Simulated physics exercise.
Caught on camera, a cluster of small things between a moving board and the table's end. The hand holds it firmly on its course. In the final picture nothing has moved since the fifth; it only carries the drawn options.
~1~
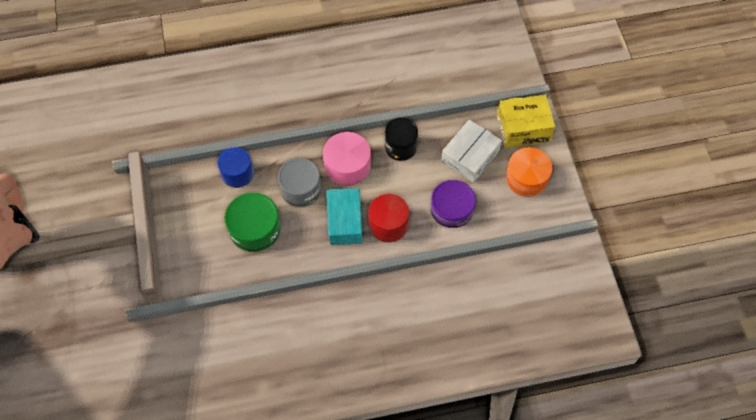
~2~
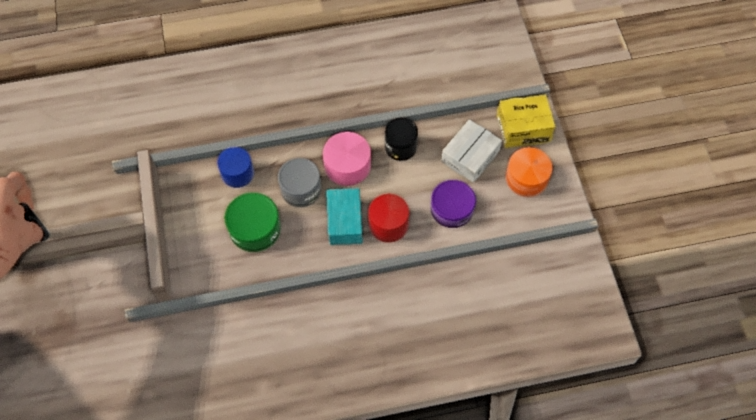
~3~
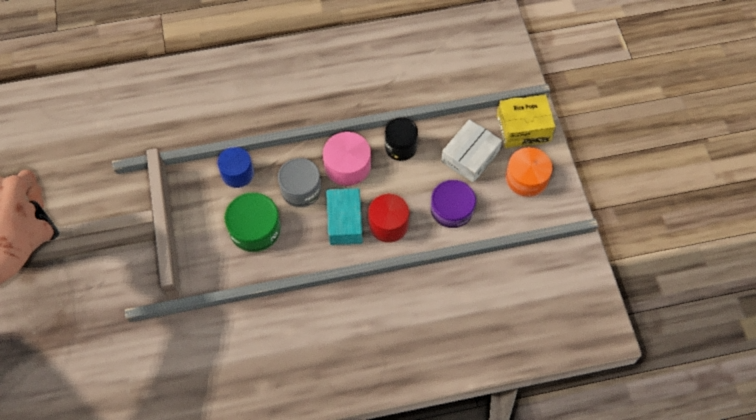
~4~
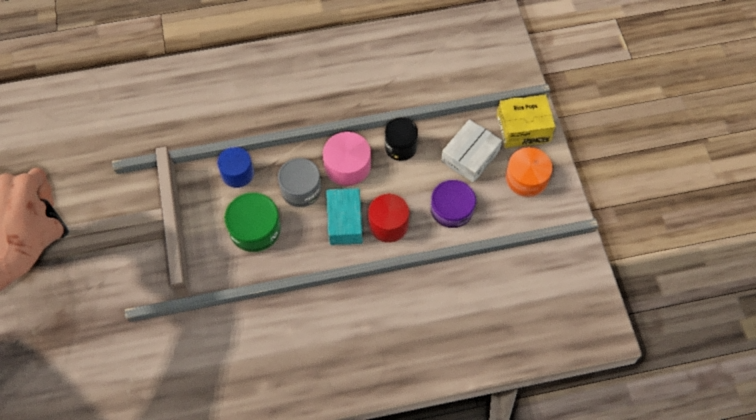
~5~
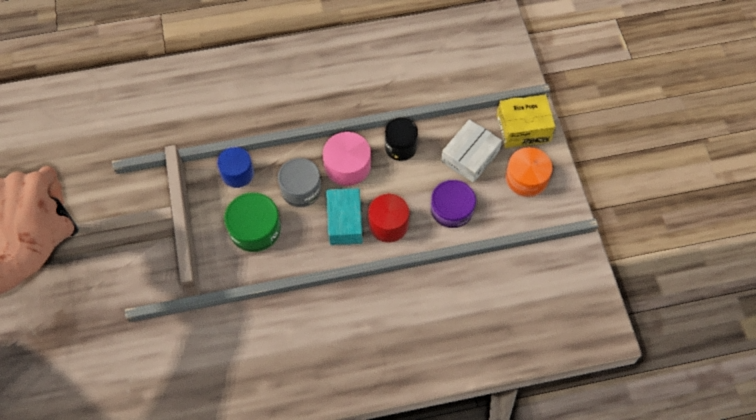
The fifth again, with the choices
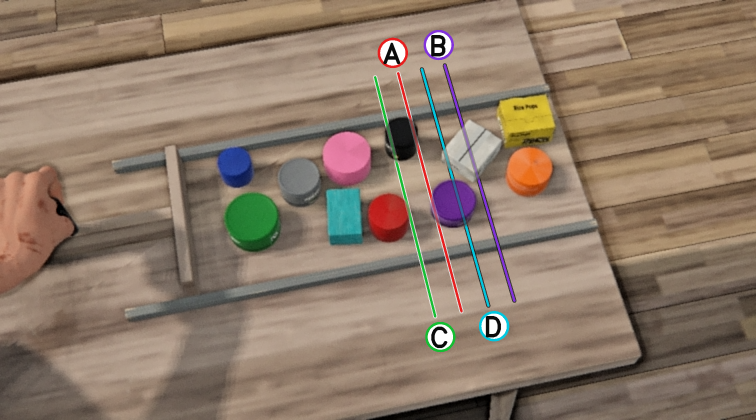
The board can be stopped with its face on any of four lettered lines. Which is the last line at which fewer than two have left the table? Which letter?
The farthest such stop is A.
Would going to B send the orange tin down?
By then, yes.
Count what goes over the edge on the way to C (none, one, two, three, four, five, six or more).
By then, none.
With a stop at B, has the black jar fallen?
By then, no.
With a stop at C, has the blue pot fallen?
By then, no.
On the copy, A at (428, 184); B at (477, 175); C at (403, 189); D at (453, 180).
On A. First, board (268, 194); blue pot (286, 154); turquoise block (350, 216).
Then, board (358, 178); purple jar (493, 191); red tin (474, 222).
Finally, board (424, 165); orange tin (576, 152); yellow packet (544, 115); none fallen.
By contrast, B drops three; C is within the limit but short; D drops two.
